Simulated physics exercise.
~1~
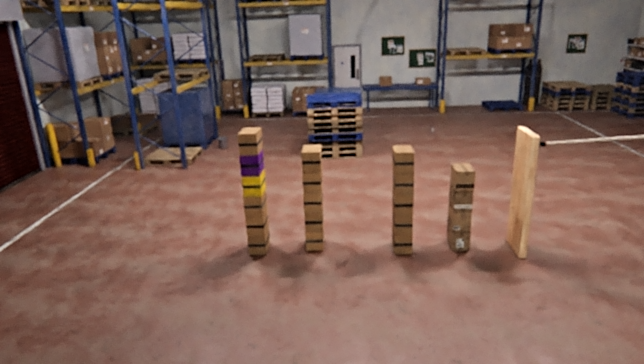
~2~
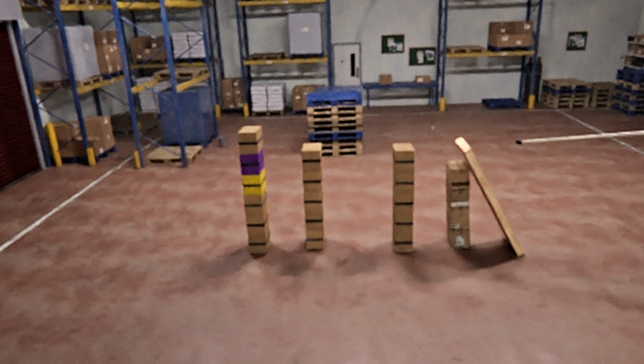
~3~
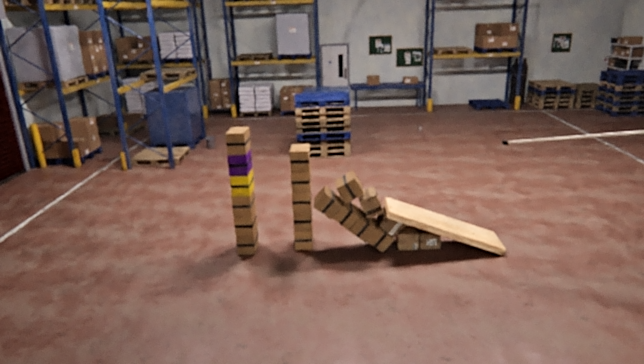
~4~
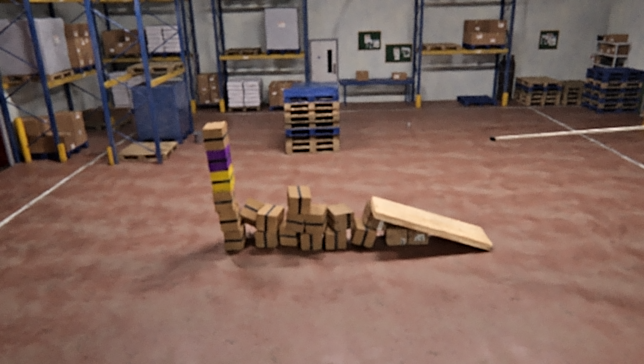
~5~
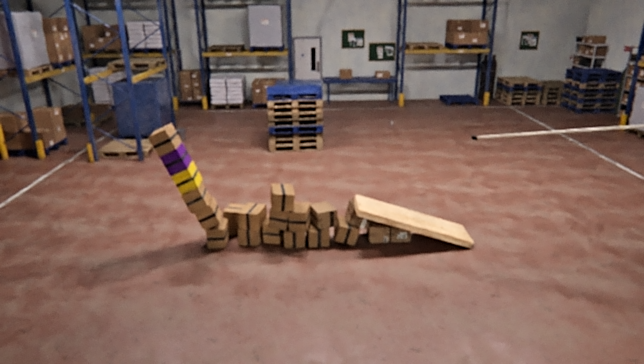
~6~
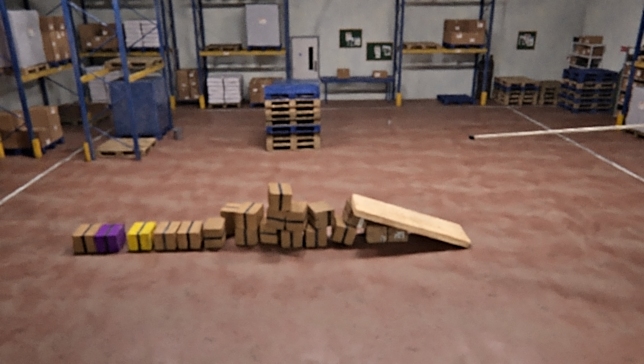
A wooden board standing at the right of a row of carton stacks tips left on a warehouse floor, toppling the stacks one after another until the last, with its purple and yellow cartons, falls left and lies along the floor, the board resting aslant on fallen cartons.
